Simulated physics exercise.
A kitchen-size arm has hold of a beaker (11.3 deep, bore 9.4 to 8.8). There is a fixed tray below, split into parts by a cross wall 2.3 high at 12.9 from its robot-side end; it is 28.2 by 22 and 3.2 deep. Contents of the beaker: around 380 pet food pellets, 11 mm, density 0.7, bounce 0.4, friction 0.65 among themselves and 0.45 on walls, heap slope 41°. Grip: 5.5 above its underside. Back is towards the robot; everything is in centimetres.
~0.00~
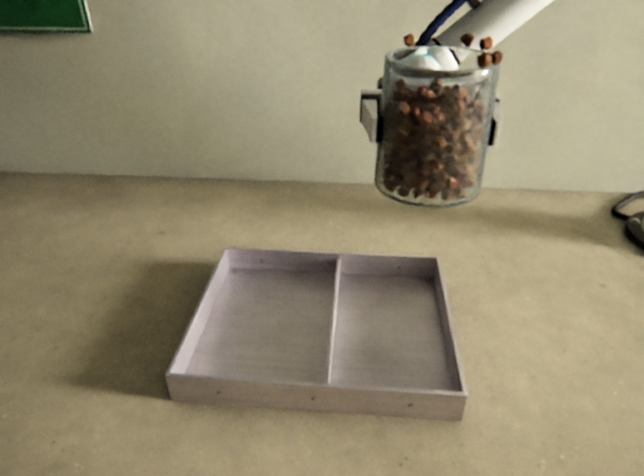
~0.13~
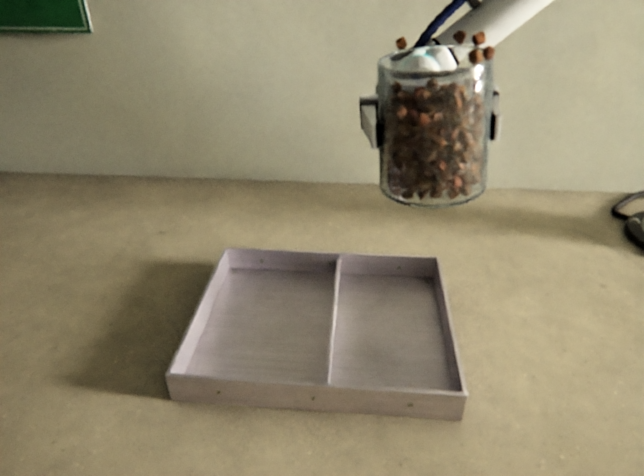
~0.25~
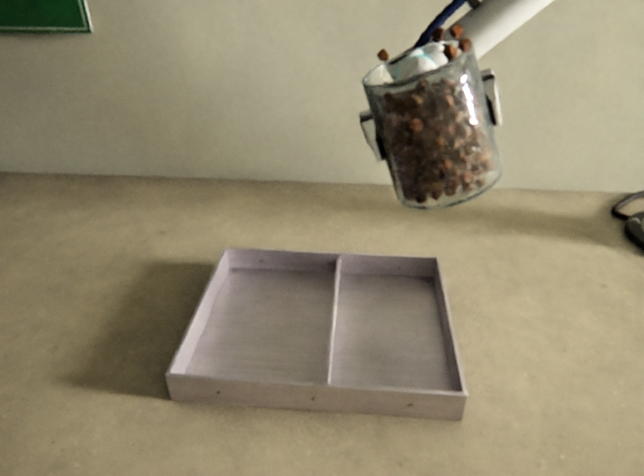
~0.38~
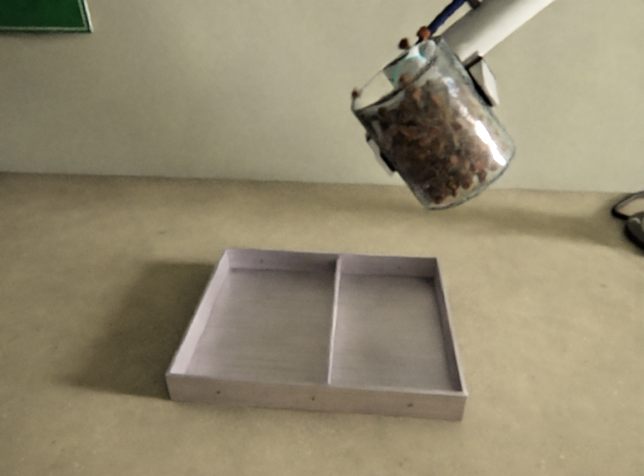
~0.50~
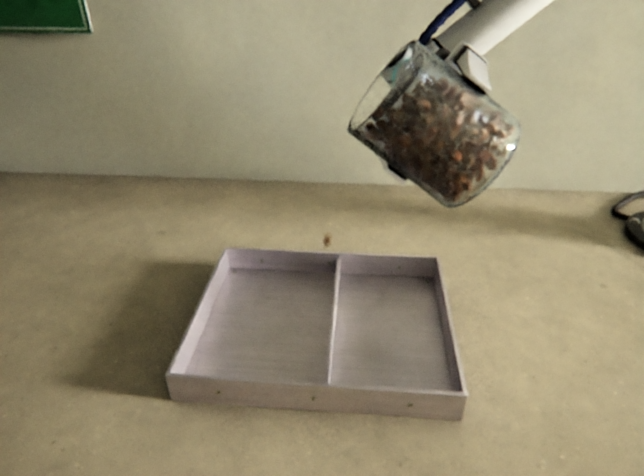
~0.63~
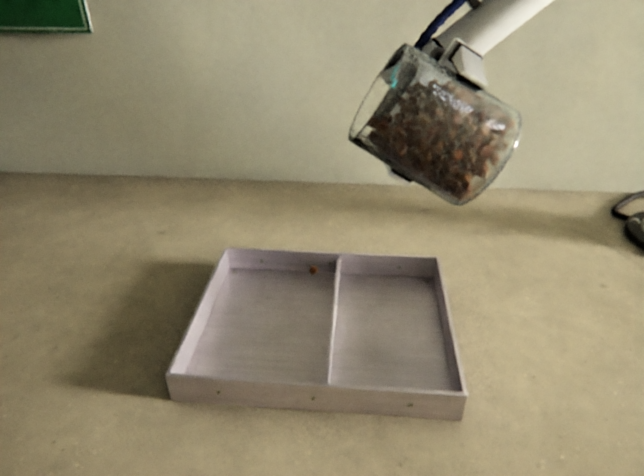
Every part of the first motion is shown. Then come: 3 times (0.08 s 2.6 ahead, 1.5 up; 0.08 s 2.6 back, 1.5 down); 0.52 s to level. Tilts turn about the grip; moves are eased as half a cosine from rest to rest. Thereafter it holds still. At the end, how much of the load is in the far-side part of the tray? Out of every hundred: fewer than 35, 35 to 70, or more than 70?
Fewer than 35 out of every hundred.
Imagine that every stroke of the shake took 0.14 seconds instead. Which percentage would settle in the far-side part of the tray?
Around 0 percent.
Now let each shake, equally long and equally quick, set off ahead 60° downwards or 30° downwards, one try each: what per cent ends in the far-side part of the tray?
About 0 and 5 per cent.
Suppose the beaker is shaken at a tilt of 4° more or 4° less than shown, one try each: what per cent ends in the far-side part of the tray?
Estimates: 30 % then 20 %.
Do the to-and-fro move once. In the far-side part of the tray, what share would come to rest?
Roughly 10 in a hundred.
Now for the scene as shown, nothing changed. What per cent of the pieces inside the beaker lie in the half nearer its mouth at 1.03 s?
Around 40 in a hundred.
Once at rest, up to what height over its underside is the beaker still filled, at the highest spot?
Top of the fill: Near 9.0 cm.
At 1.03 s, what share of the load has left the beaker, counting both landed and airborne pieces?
I'd say some 20 percent.
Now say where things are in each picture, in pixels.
Beaker middle at (433, 127), level; upper third of the load around (433, 116), from x 385 to 495, top at y 40; 379 in the beaker, in the first frame.
Beaker middle at (433, 127), tilted 6° forward; upper third of the load around (435, 116), from x 390 to 490, top at y 40, in the second frame.
Beaker middle at (433, 127), tilted 21° forward; upper third of the load around (440, 116), from x 385 to 490, top at y 30, in the third frame.
Beaker middle at (432, 127), tilted 39° forward; upper third of the load around (446, 114), from x 355 to 500, top at y 35; 378 in the beaker, 1 in flight or on a rim, in the fourth frame.
Beaker middle at (432, 127), tilted 54° forward; upper third of the load around (449, 113), from x 330 to 505, top at y 85; 378 in the beaker, 1 in flight or on a rim, in the fifth frame.
Beaker middle at (432, 127), tilted 60° forward; upper third of the load around (449, 112), from x 315 to 505, top at y 85; 378 in the beaker, 1 in the far-side part, in the sixth frame.
After 1.03 s, tilted 60° forward, highest piece 29 above the table; 305 in the beaker, 25 in the far-side part, 1 on the table or floor, 48 in flight or on a rim.
After 1.43 s, tilted 19° forward, highest piece 30 above the table; 272 in the beaker, 92 in the far-side part, 11 on the table or floor, 3 in the robot-side part, 1 in flight or on a rim.
After 1.83 s, level, highest piece 29 above the table; 272 in the beaker, 93 in the far-side part, 11 on the table or floor, 3 in the robot-side part.
After 2.88 s, level, highest piece 29 above the table; 272 in the beaker, 93 in the far-side part, 11 on the table or floor, 3 in the robot-side part.
At rest, 272 in the beaker, 93 in the far-side part, 11 on the table or floor, 3 in the robot-side part. That is 25 % in the far-side part of the tray.
